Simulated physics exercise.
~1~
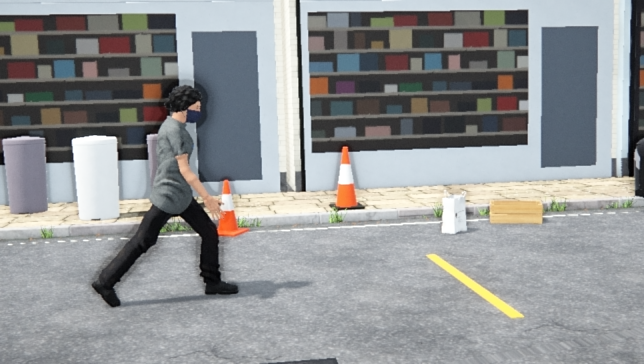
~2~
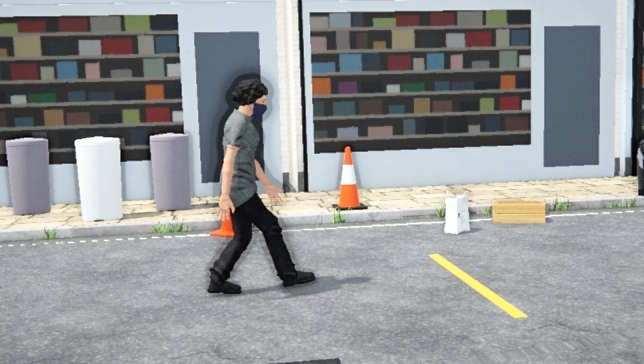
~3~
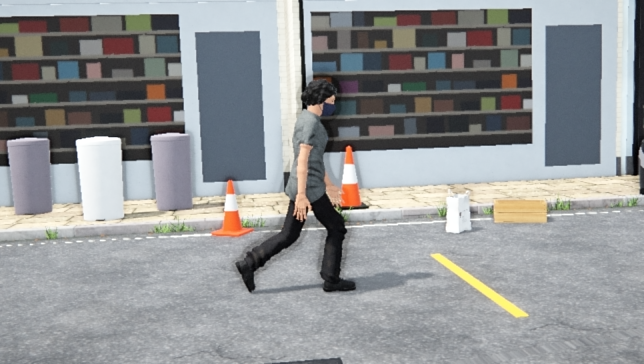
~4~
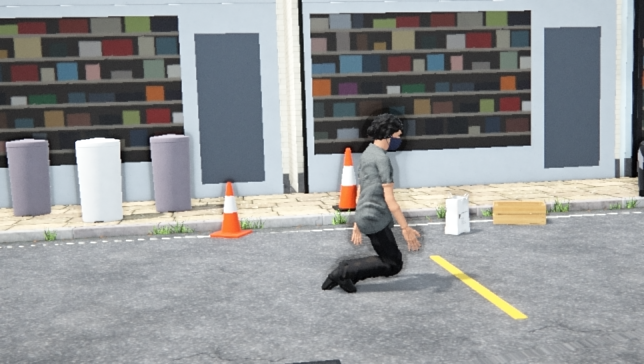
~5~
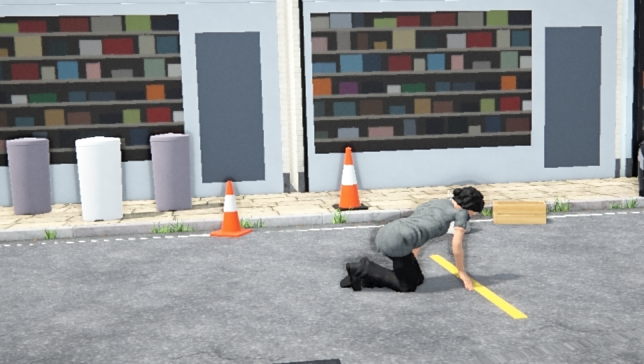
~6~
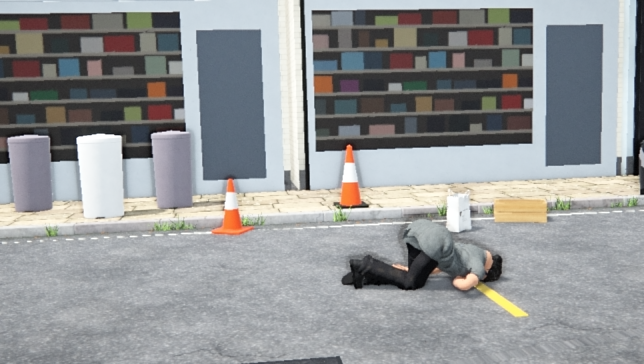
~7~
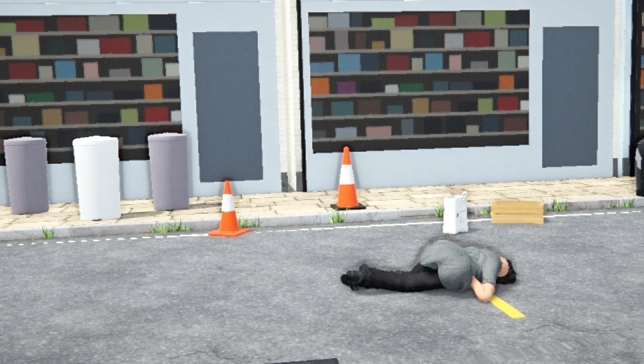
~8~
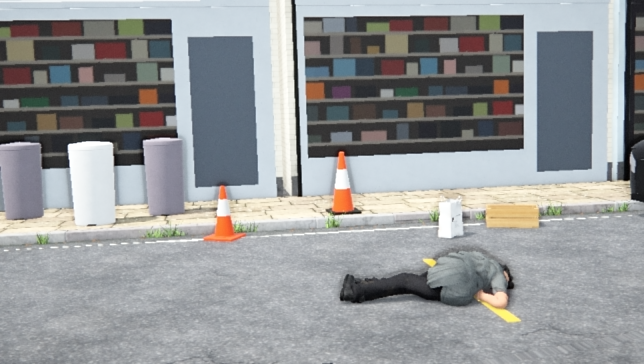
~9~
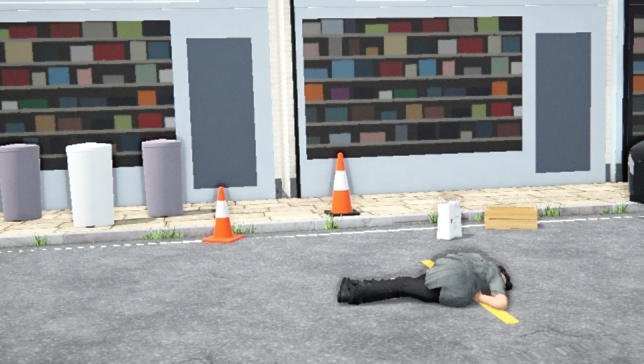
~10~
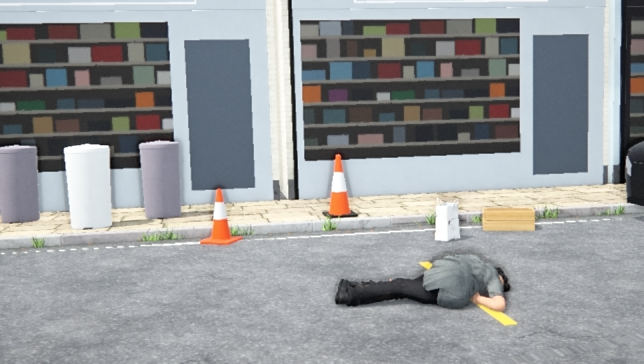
Person in a grey shirt walking right along a street, dropping to the knees, pitching forward and lying still across a yellow strip.
